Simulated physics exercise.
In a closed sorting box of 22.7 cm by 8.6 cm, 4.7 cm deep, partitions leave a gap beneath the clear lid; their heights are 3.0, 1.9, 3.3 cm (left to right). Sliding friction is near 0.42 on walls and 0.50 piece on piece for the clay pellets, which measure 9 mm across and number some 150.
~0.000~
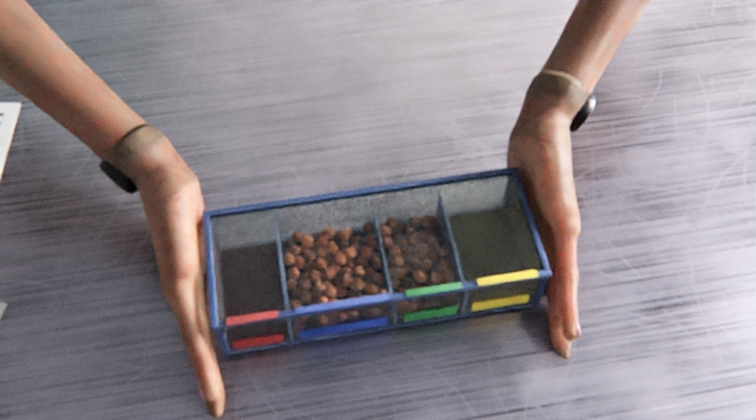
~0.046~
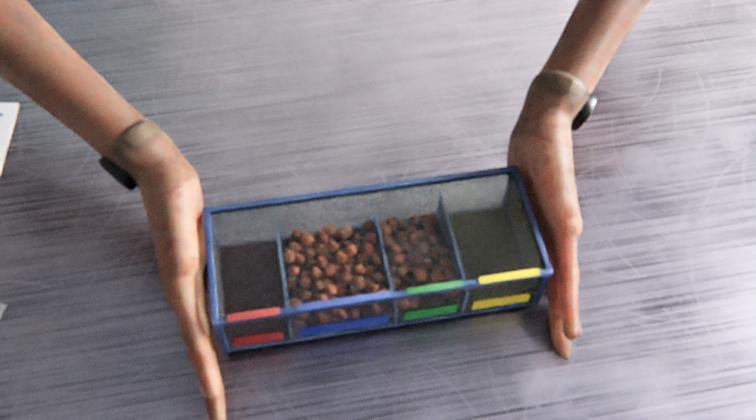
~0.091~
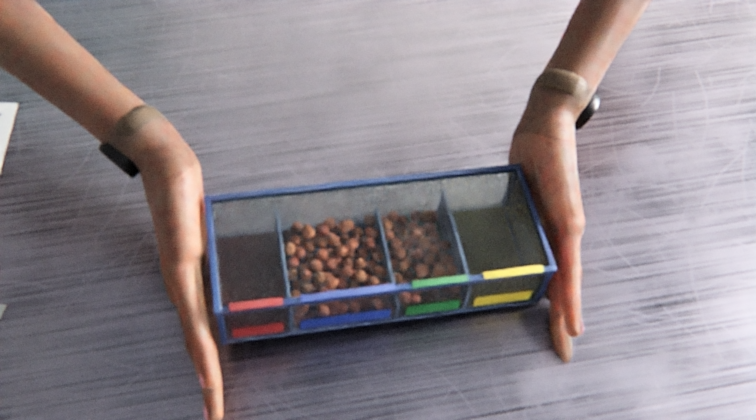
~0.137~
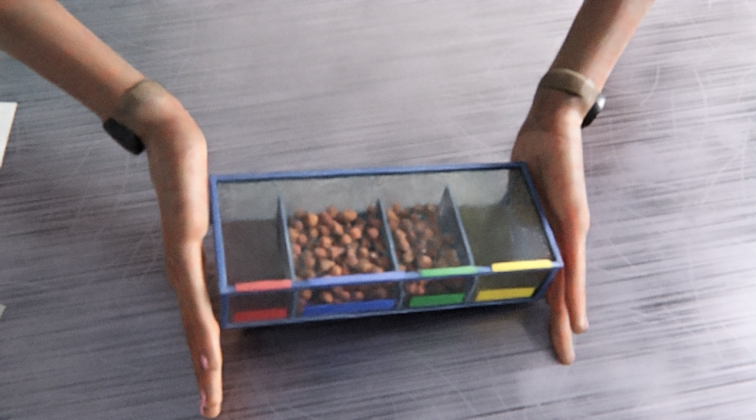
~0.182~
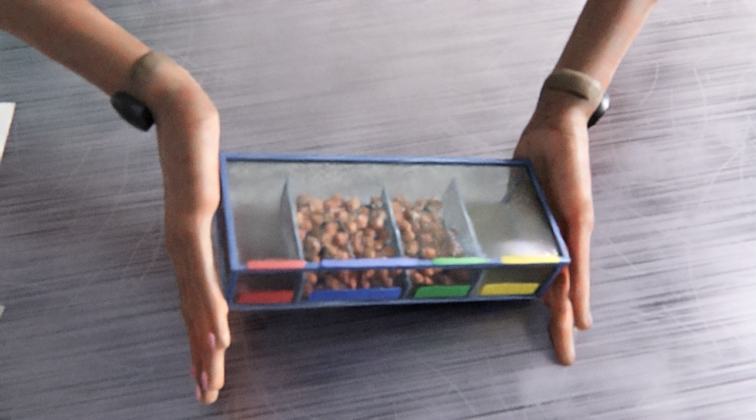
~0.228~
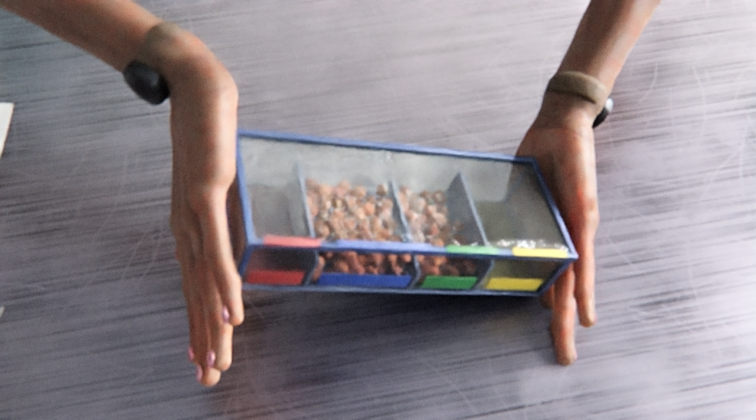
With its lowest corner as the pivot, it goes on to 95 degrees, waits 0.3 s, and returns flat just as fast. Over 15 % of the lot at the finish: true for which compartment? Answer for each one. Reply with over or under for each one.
Red: Under, blue: Under, green: Over, yellow: Over.
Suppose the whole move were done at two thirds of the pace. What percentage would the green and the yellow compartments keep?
Then the green compartment would hold 55 per cent and the yellow one 35 per cent.
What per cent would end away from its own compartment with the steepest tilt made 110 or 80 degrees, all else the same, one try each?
Roughly 65 percent for the first try and 30 percent for the second.
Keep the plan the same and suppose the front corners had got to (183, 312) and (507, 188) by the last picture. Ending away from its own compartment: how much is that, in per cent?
In that case about 50 percent.
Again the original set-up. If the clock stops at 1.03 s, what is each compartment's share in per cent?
You'd find red at 0, blue at 10, green at 70 and yellow at 15 per cent.
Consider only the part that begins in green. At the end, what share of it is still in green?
80 %.
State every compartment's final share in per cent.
Going by colour, red ends with 0, blue with 5, green with 65 and yellow with 25.
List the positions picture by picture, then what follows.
In the first frame, box tilt 0 degrees, front corners at (218, 323) and (544, 272); blue 60 %, green 40 %.
In the second frame, box tilt 1 degrees, front corners at (218, 320) and (546, 270).
In the third frame, box tilt 4 degrees, front corners at (220, 309) and (549, 267), lowest corner right back.
In the fourth frame, box tilt 10 degrees, front corners at (226, 289) and (556, 263), lowest corner right back.
In the fifth frame, box tilt 16 degrees, front corners at (237, 266) and (563, 259), lowest corner right back.
In the sixth frame, box tilt 22 degrees, front corners at (253, 241) and (570, 255), lowest corner right back; blue 60 %, green 40 %. The box's pace is about 130 degrees a second.
After 1.03 s, tilt 95 degrees; blue 10 %, green 70 %, yellow 15 %.
Then, at 1.57 s, tilt 49 degrees; blue 5 %, green 70 %, yellow 25 %.
After 2.16 s, tilt 0 degrees; blue 5 %, green 65 %, yellow 25 %.
At rest (2.7 s), red 0 %, blue 5 %, green 65 %, yellow 25 %.
